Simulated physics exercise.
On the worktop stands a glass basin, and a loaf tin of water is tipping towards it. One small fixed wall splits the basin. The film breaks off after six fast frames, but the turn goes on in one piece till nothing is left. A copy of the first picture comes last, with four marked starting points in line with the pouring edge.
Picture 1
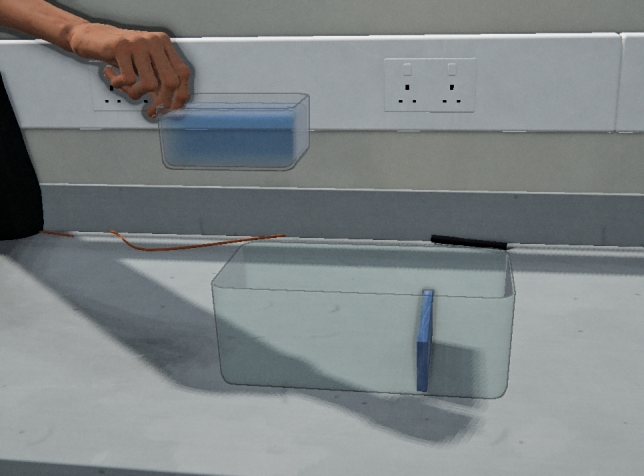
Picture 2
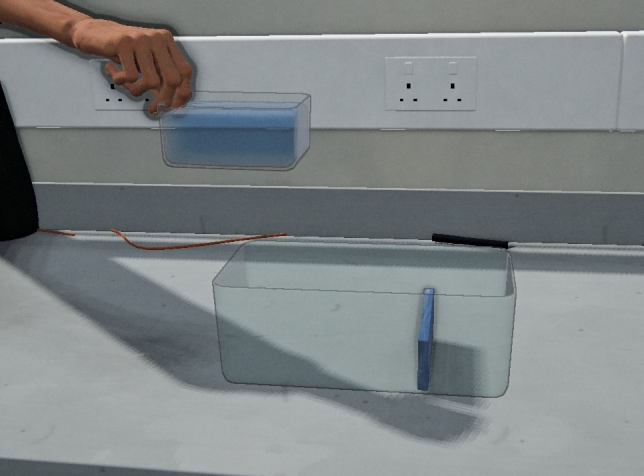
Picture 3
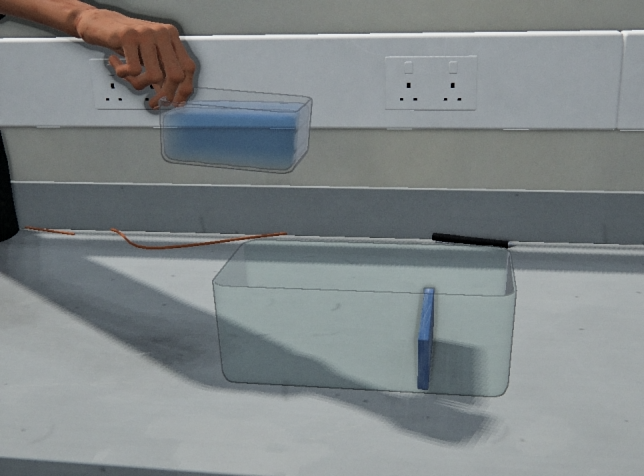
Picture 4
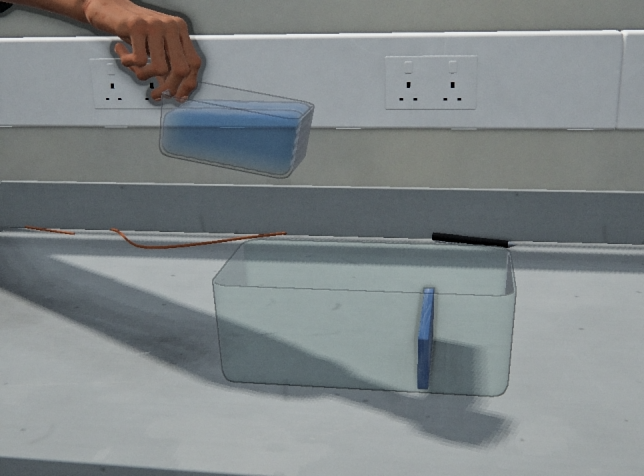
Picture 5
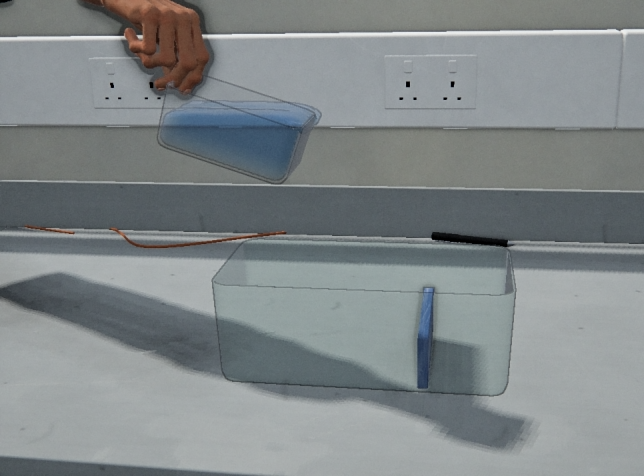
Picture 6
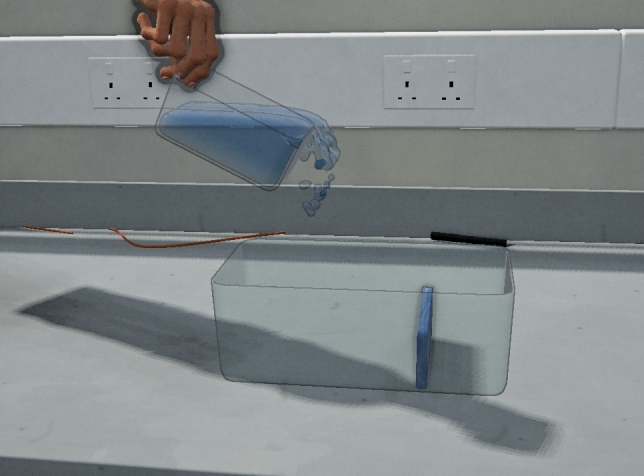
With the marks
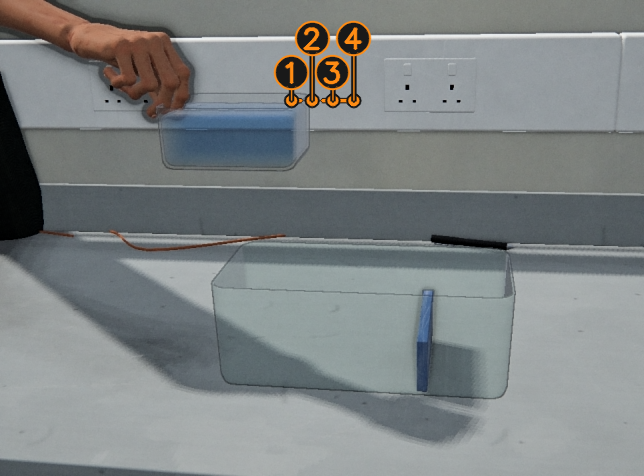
On a worktop, a hand tilts a clear container rightward until water pours over its lip.
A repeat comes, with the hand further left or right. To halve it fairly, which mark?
Place 4.
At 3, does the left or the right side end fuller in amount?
More ends on the left.
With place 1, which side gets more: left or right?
The left side.
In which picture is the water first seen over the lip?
Picture 5.
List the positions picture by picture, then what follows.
In the first frame, upright, lip at (300, 100); basin from (222, 380) to (507, 396); top of the wall at (426, 314); nothing has left yet.
In the second frame, upright, lip at (301, 100); nothing has left yet.
In the third frame, tipped about 5°, lip at (303, 104); nothing has left yet.
In the fourth frame, tipped about 10°, lip at (305, 110); nothing has left yet.
In the fifth frame, tipped about 18°, lip at (307, 119); water is over the lip, down to (312, 125).
In the sixth frame, tipped about 27°, lip at (307, 131); water is over the lip, down to (318, 204).
In orange, 1 at (291, 100); 2 at (312, 100); 3 at (332, 100); 4 at (353, 100).
With 1, about 97 % ends left of the wall and 1 % right of it.
With 2, about 96 % ends left of the wall and 2 % right of it.
With 3, about 78 % ends left of the wall and 20 % right of it.
With 4, about 45 % ends left of the wall and 54 % right of it.
